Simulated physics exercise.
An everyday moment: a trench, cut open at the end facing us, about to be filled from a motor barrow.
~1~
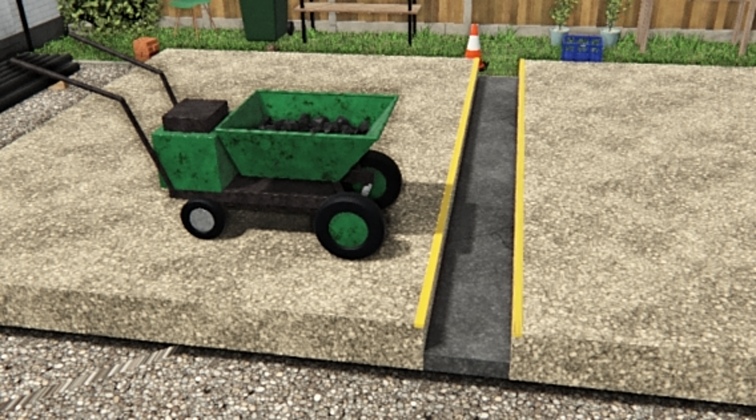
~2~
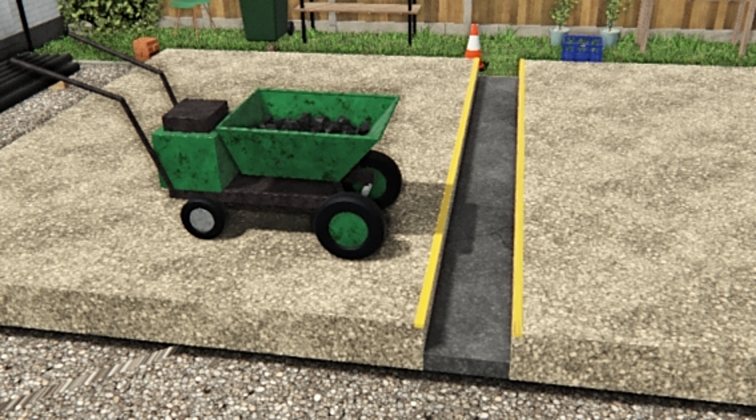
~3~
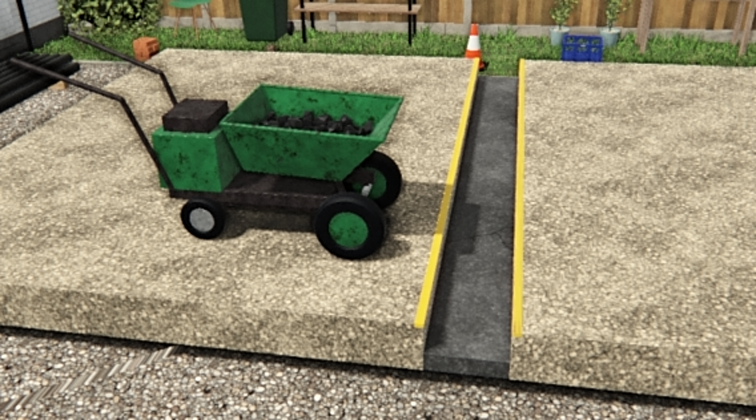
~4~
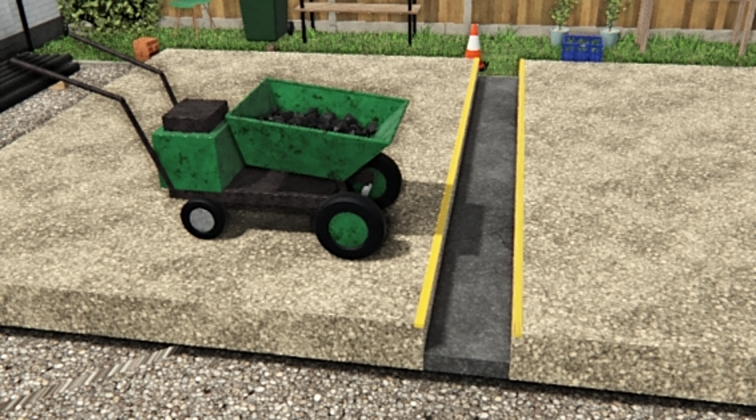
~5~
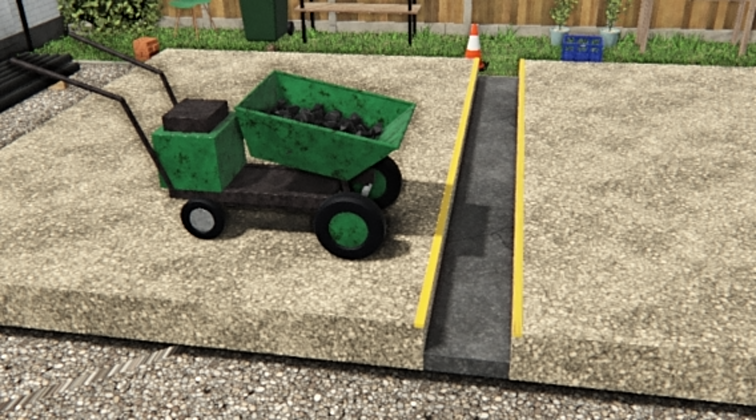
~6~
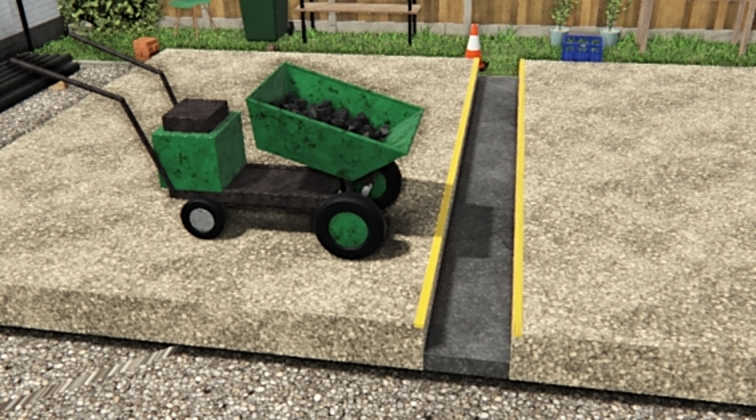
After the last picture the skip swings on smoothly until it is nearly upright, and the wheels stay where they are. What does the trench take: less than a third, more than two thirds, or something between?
The trench ends with more than two thirds of it.
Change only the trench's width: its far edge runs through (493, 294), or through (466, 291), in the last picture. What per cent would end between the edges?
In turn 70 and 20 in a hundred.
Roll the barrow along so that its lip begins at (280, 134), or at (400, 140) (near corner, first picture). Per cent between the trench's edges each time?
The first gives 30 %, the second 70 %.
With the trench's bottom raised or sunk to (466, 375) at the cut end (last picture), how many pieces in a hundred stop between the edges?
Close to 100 per cent.
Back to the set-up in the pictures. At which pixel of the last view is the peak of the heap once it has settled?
At about (529, 236).
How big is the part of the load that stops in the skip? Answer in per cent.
It comes to 0 per cent or so.
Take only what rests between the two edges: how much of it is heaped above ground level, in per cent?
About 0 per cent.
Soon after the last picture, skip tipped steeply; all in the skip.
A little later, skip tipped steeply; nearly all in the skip; a small part in or heaped over the trench; a stray few falling.
Later still, skip tipped right over; a small part in the skip; most in or heaped over the trench; a stray few beyond it.
By the end, skip tipped right over; nearly all in or heaped over the trench; a stray few beyond it.
